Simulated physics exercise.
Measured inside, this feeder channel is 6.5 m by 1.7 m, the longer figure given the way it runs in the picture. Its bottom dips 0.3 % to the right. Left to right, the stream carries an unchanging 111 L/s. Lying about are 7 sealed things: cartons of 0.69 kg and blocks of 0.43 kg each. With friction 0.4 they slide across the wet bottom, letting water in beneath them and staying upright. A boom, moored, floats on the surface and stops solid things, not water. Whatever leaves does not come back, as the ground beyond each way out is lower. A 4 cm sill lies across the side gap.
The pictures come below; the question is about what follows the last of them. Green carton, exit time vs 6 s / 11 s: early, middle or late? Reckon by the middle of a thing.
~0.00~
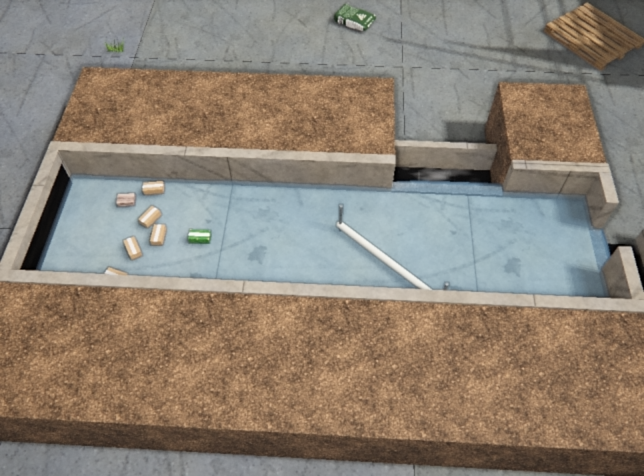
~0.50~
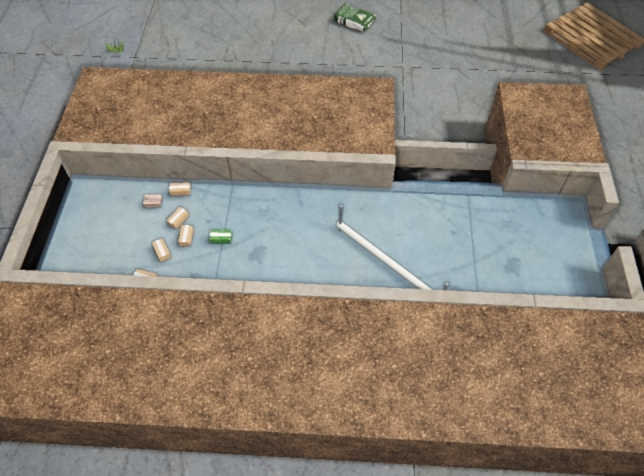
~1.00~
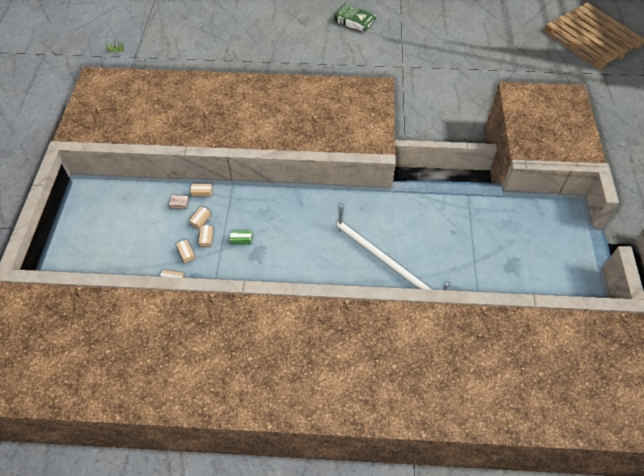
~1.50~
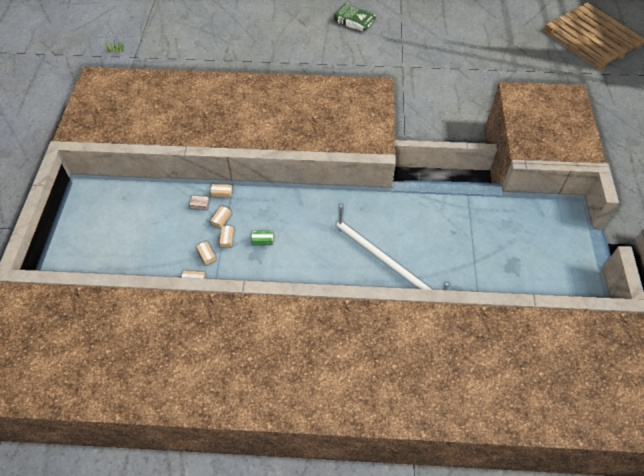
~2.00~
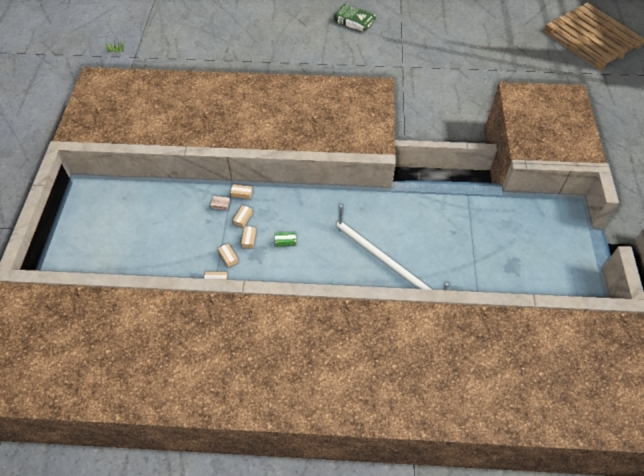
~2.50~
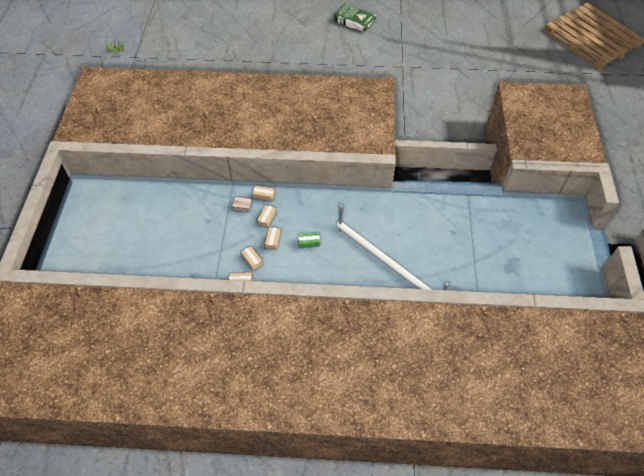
Late.
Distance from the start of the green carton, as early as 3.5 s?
Around 200 centimetres.
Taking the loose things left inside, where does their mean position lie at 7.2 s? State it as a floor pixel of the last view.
That lands at roughly (399, 288).
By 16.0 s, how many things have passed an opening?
The count by then is 3.
After 3.5 s the green carton is near (348, 243), 1.8 m from its start, afloat; 0 of 7 are out; 7 afloat.
After 7.2 s the green carton is near (395, 272), 2.3 m from its start, afloat; 3 of 7 are out; 4 afloat.
After 12.0 s the green carton is near (398, 274), 2.4 m from its start, afloat; 3 of 7 are out; 4 afloat.
After 16.0 s the green carton is near (398, 274), 2.4 m from its start, afloat; 3 of 7 are out; 4 afloat.
